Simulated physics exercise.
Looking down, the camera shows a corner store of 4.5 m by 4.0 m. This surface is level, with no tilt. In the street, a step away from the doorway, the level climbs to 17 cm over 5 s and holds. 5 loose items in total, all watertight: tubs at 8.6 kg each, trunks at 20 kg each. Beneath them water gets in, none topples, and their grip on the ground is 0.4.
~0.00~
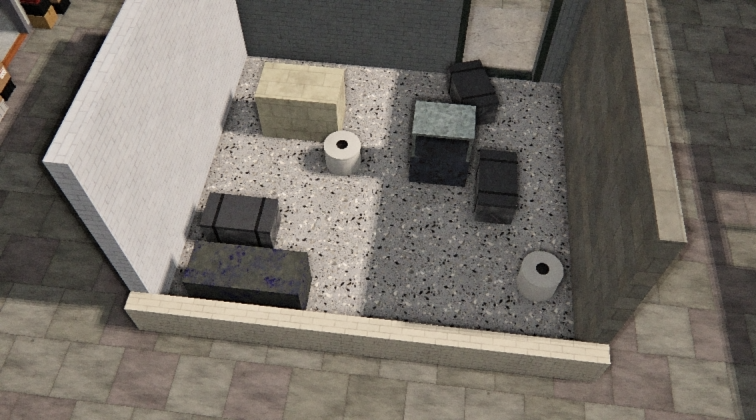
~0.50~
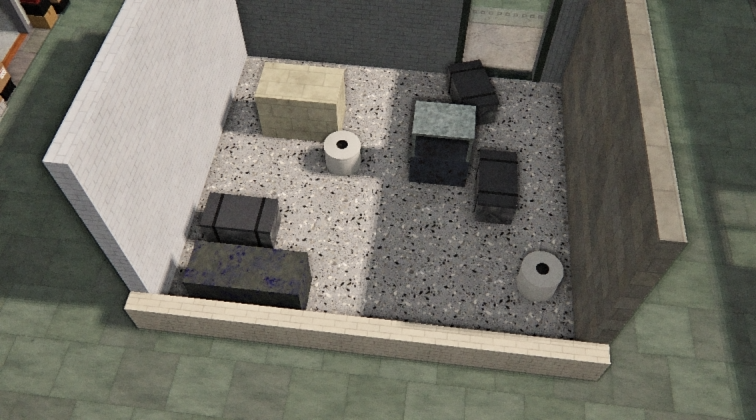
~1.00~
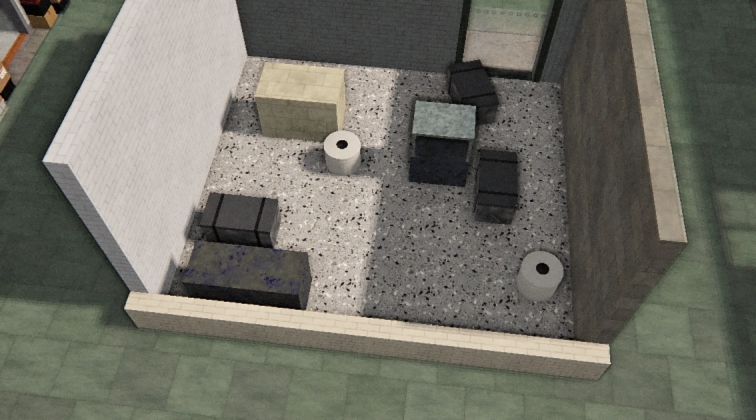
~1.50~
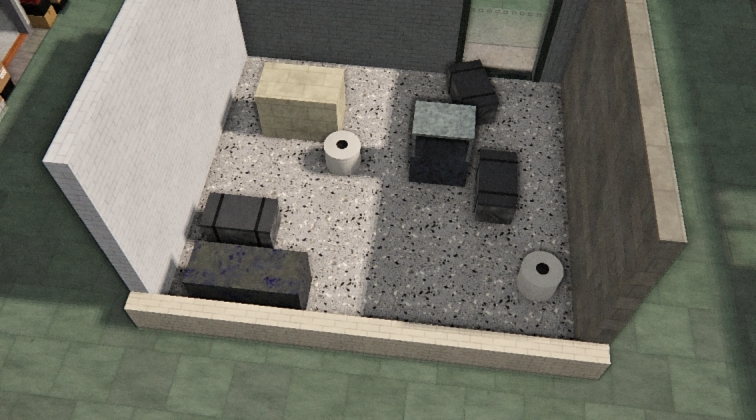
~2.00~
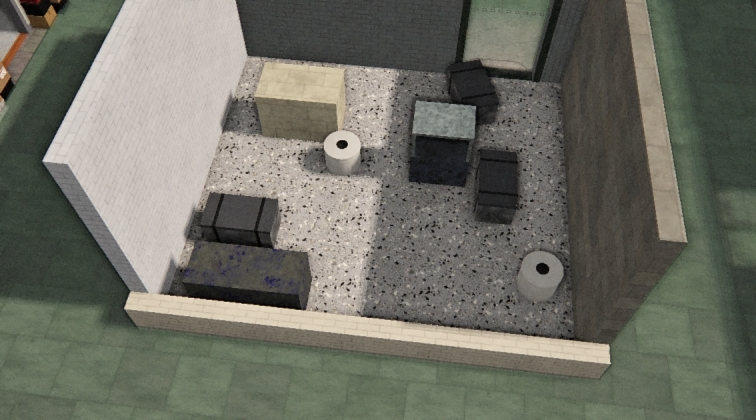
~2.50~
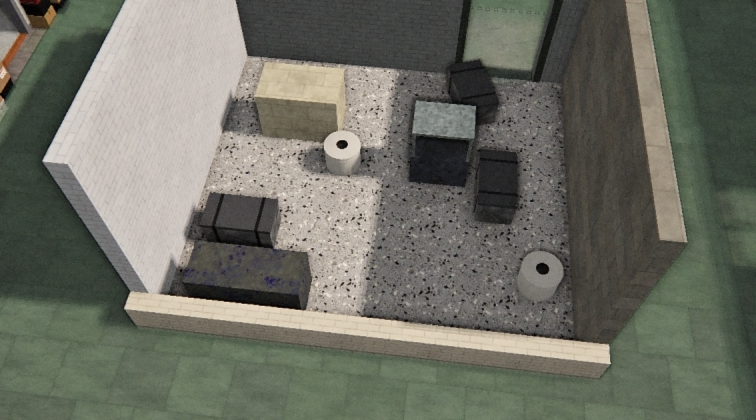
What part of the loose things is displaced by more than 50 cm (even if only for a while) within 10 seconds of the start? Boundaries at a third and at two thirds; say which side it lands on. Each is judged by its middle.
It lands between a third and two thirds.
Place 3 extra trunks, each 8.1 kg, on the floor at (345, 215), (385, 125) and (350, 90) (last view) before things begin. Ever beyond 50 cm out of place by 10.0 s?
So, in the order asked, it's not far enough, not far enough and not far enough.
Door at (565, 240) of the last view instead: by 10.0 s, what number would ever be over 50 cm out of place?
That would give 0.
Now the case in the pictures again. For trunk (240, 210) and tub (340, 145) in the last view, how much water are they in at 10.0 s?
First roughly 1 cm, second roughly 1 cm.
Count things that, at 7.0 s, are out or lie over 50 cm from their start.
The answer is 1.
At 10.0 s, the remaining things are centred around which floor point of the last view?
They're centred close to (355, 215).
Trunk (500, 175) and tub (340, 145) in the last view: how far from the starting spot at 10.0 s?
140 cm, 0 cm.
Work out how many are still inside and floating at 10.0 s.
Count: 2.
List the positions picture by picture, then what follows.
In the first picture, a tub at (342, 145) rests on the ground; a trunk at (473, 83), on the bottom; water covers 0.0 m2; 0 of 5 have shifted.
In the second picture, a tub at (342, 145), on the bottom; a trunk at (473, 83) rests on the ground; 0.0 m2 under water; 0 of 5 have shifted.
In the third picture, a tub at (342, 145) rests on the ground; a trunk at (473, 83), on the bottom; 0.0 m2 under water; 0 of 5 have shifted.
In the fourth picture, a tub at (342, 145) rests on the ground; a trunk at (473, 83), on the bottom; 0.0 m2 under water; 0 of 5 have shifted.
In the fifth picture, a tub at (342, 145) rests on the ground; a trunk at (473, 83) rests on the ground; 0.0 m2 under water; 0 of 5 have shifted.
In the sixth picture, a tub at (342, 145) rests on the ground; a trunk at (473, 83) rests on the ground; water covers 0.1 m2; 0 of 5 have shifted.
After 3.5 s 0 of 5 are over 50 cm from their spots; 0 afloat.
After 4.5 s 0 of 5 are over 50 cm from their spots; 0 afloat.
After 7.0 s 1 of 5 are over 50 cm from their spots; 0 afloat.
After 10.0 s 3 of 5 are over 50 cm from their spots, and 3 have been at some point; 2 afloat.
